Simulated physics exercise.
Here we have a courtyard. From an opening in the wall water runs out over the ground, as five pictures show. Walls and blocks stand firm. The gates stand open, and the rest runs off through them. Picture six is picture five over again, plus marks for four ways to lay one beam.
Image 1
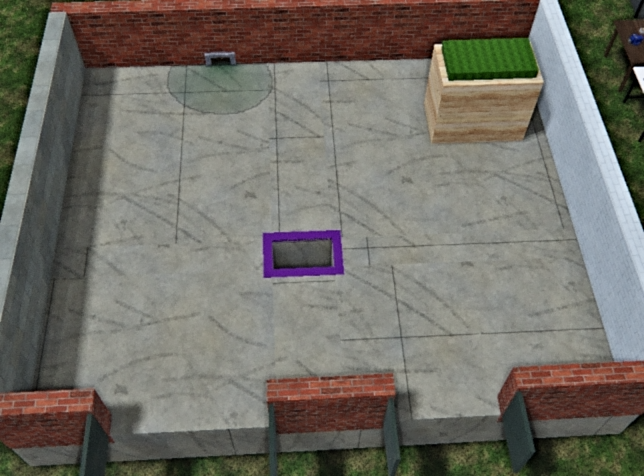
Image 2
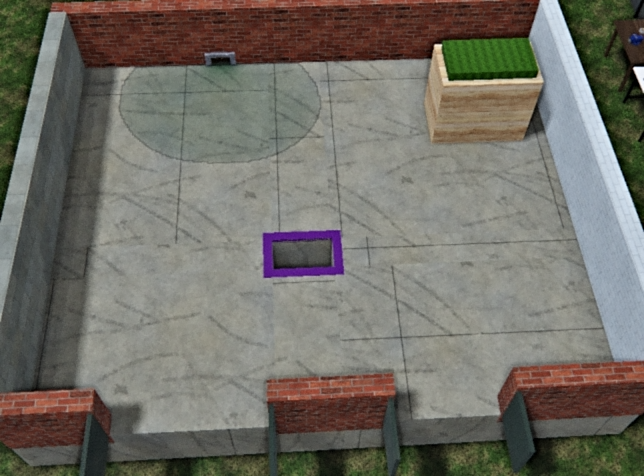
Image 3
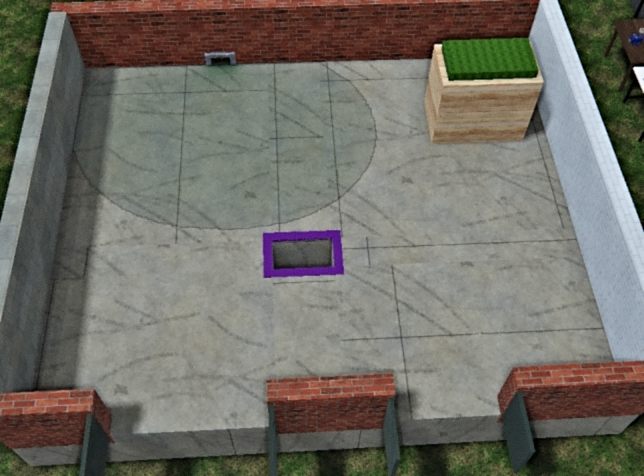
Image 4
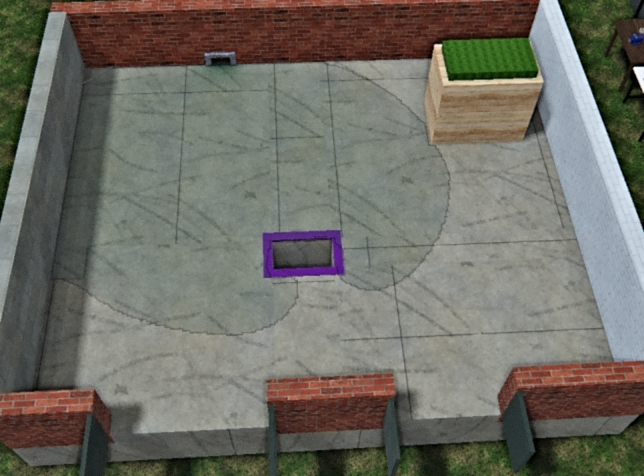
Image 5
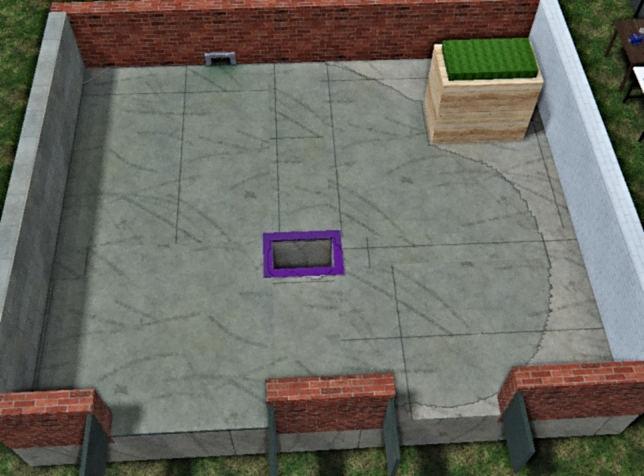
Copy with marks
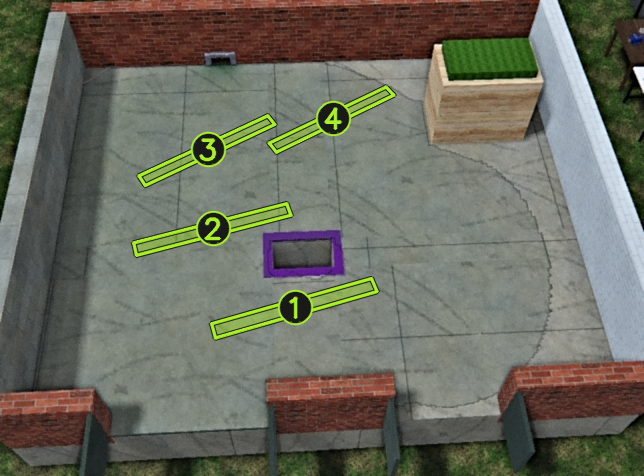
The clip shows a walled courtyard where a thin sheet of water spreads from an outfall at the back wall, widening across the concrete, surrounding a purple-rimmed drain pit, and covering most of the ground around a grass-topped wooden block.
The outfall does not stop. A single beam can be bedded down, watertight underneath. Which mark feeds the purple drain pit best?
Take 1.
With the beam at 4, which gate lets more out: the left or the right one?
The left gate.
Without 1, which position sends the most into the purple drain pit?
It is 4.
On the marked copy, 1 from (213, 330) to (374, 285); 2 from (135, 249) to (288, 209); 3 from (142, 180) to (271, 120); 4 from (272, 147) to (389, 91).
For position 1, about 30 % of the stream runs into the purple drain pit, about 70 % out by the gates.
For position 2, about 5 % of the stream runs into the purple drain pit, about 94 % out by the gates.
For position 3, about 3 % of the stream runs into the purple drain pit, about 96 % out by the gates.
For position 4, about 16 % of the stream runs into the purple drain pit, about 83 % out by the gates.
